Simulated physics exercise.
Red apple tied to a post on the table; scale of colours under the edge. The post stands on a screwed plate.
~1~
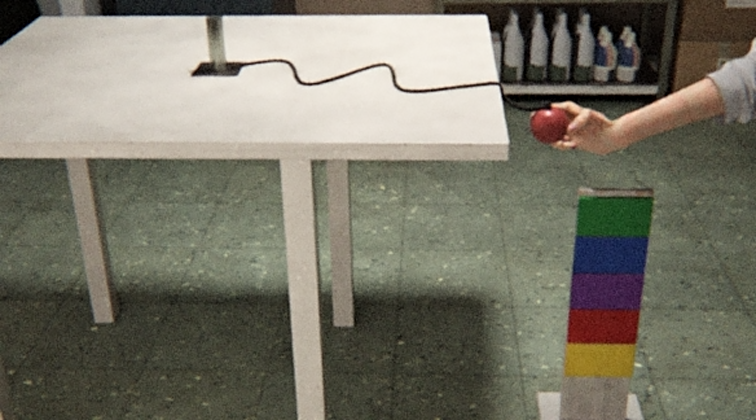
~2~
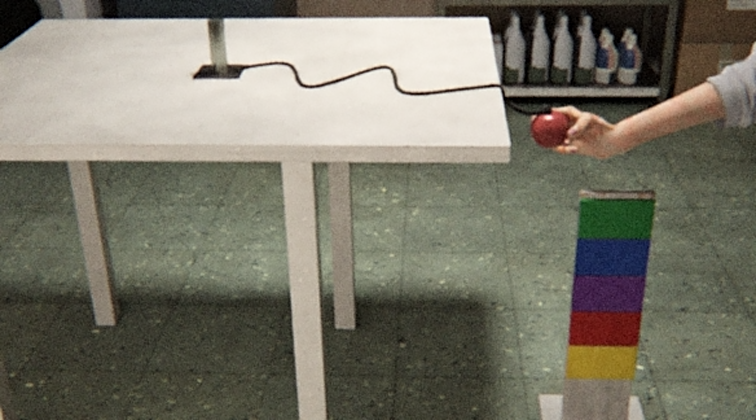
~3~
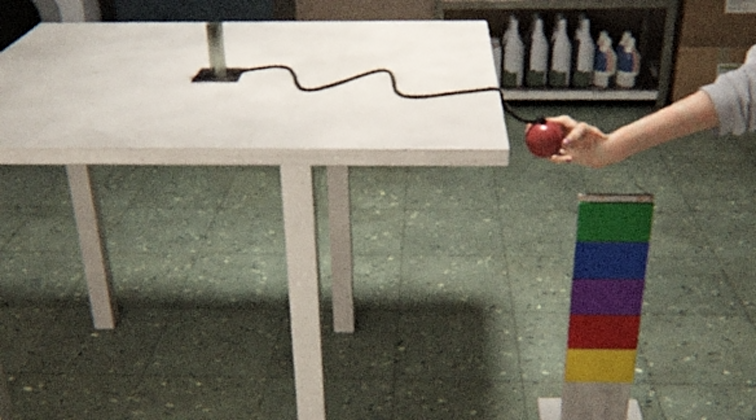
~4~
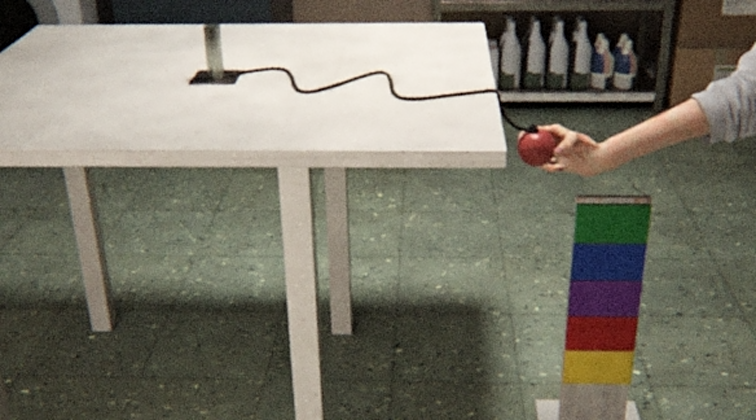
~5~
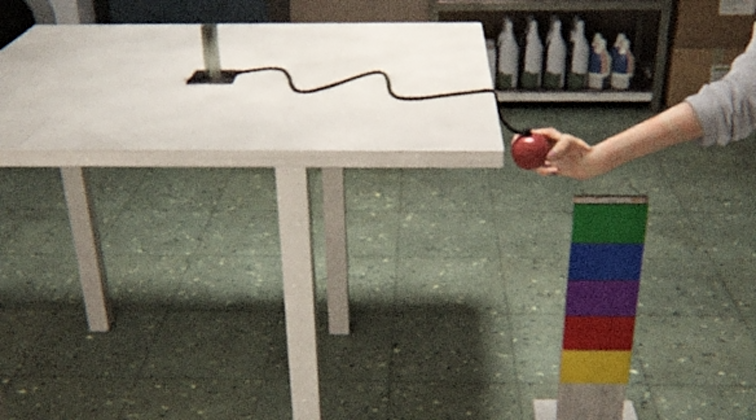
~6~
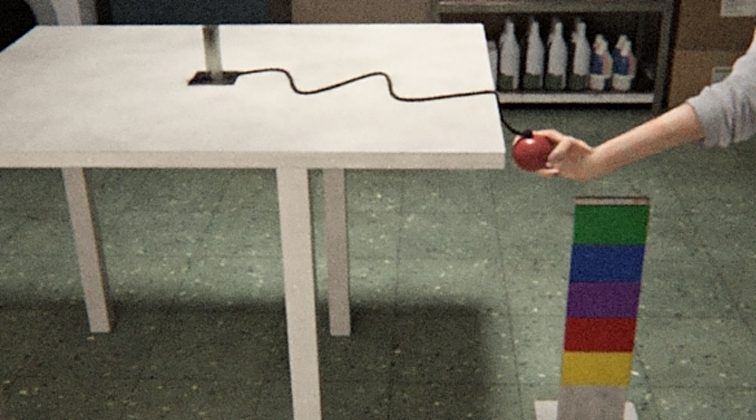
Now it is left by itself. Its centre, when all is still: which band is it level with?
It is level with the purple band.
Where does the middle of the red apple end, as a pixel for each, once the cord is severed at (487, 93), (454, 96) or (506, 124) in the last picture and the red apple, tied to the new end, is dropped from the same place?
So, going through them: (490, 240) first, (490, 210) next, (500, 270) last.
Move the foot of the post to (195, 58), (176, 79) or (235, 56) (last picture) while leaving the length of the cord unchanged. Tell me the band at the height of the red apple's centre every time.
First try: Blue; second try: Blue; third try: Purple.
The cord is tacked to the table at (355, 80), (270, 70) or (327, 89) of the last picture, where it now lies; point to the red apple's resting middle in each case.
Taking the tries in turn: (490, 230), (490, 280) and (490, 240).
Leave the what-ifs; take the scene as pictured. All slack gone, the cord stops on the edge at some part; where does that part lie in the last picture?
(390, 85).
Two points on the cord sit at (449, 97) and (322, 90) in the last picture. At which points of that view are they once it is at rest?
I'd put the first at about (491, 184) and the other at about (382, 84).
A little later, apple near (516, 295); level with purple.
Next, apple near (462, 290); level with purple.
Later still, apple near (502, 294); level with purple.
When it is over, apple near (490, 293); level with purple. The cord holds its middle at purple.
